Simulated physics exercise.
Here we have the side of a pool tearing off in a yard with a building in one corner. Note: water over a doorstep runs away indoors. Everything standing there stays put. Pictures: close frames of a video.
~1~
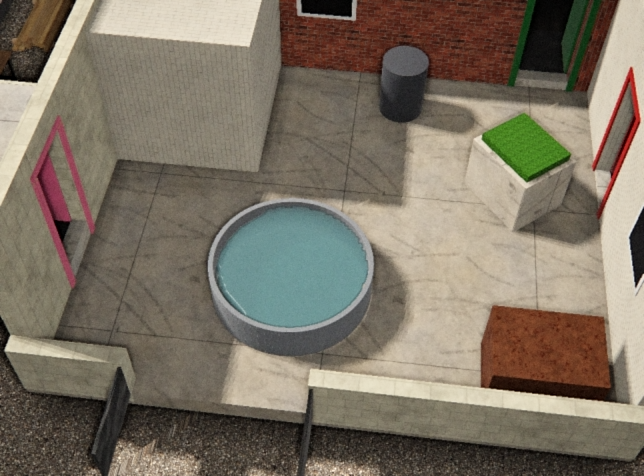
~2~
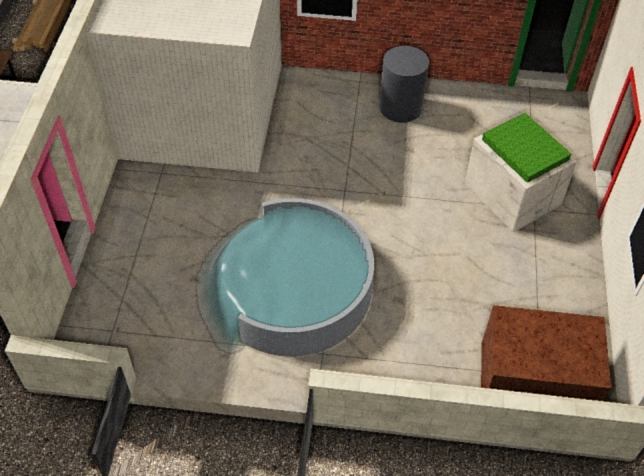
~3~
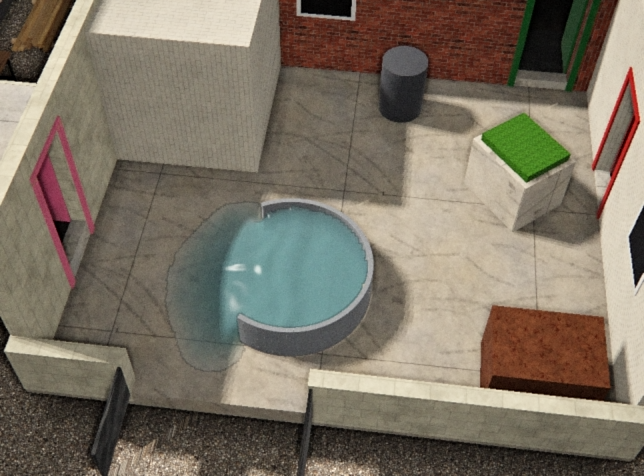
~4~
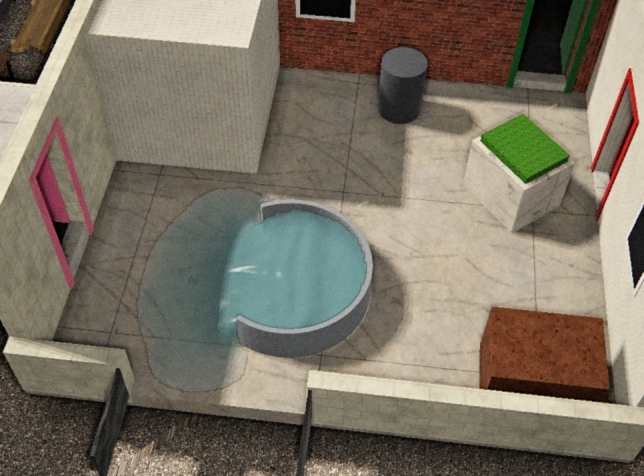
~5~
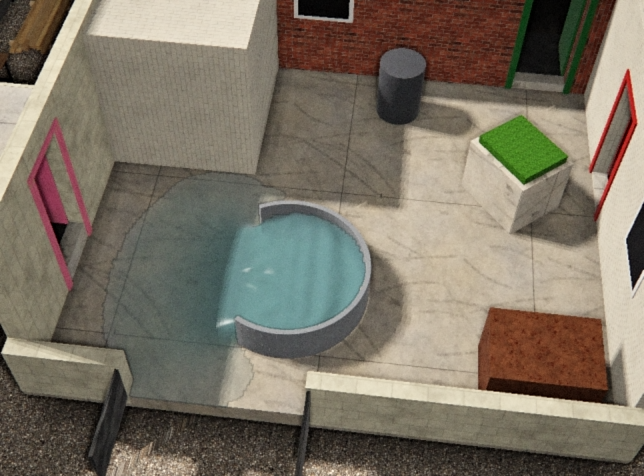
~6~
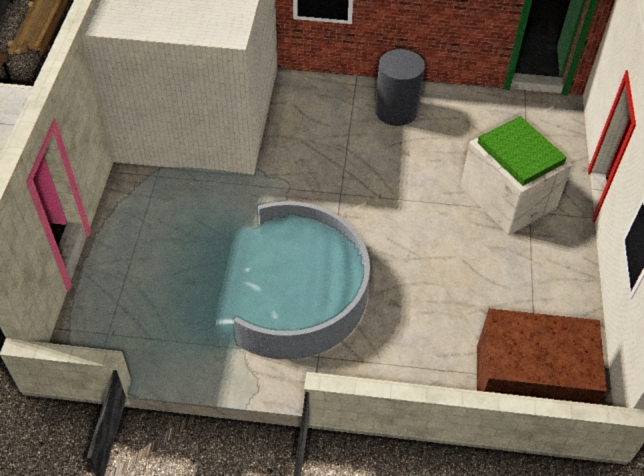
Water pouring from the torn left side of a round pool, spreading across a paved yard toward a pink-framed doorway.
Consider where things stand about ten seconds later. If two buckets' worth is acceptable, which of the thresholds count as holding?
The red door counts as holding, the pink door counts as holding, the green door counts as holding.
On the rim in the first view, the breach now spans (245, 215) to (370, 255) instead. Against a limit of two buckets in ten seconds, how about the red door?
Here the red door overshoots.
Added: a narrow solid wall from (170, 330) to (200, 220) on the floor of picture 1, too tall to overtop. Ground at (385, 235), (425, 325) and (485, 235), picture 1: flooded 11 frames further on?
The first is still bare, the second still bare and the third still bare.
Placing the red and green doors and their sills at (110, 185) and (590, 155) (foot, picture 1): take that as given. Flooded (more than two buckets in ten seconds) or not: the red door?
Taken on its own, the red door goes beyond the limit.
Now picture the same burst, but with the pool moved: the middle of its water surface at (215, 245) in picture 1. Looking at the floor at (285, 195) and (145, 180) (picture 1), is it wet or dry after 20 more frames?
I'd say swamped for the first and swamped for the second.
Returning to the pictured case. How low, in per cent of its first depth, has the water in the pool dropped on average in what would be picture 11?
Estimate: Close to 50 %.
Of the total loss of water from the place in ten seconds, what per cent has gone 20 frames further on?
Approximately 25 %.
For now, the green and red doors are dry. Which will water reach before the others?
I pick the green one.
A moment on, water covers 25 % of the floor; the red door not reached, the pink door wet at the sill, nothing in, the green door not reached.
Next, water covers 25 % of the floor; the red door not reached, the pink door wet at the sill, nothing in, the green door not reached.
Then, water covers 30 % of the floor; the red door not reached, the pink door wet at the sill, nothing in, the green door not reached.
Later, water covers 55 % of the floor; the red door not reached, the pink door wet at the sill, nothing in, the green door not reached.
In the end, water covers 70 % of the floor; the red door not reached, the pink door wet at the sill, nothing in, the green door wet at the sill, nothing in.
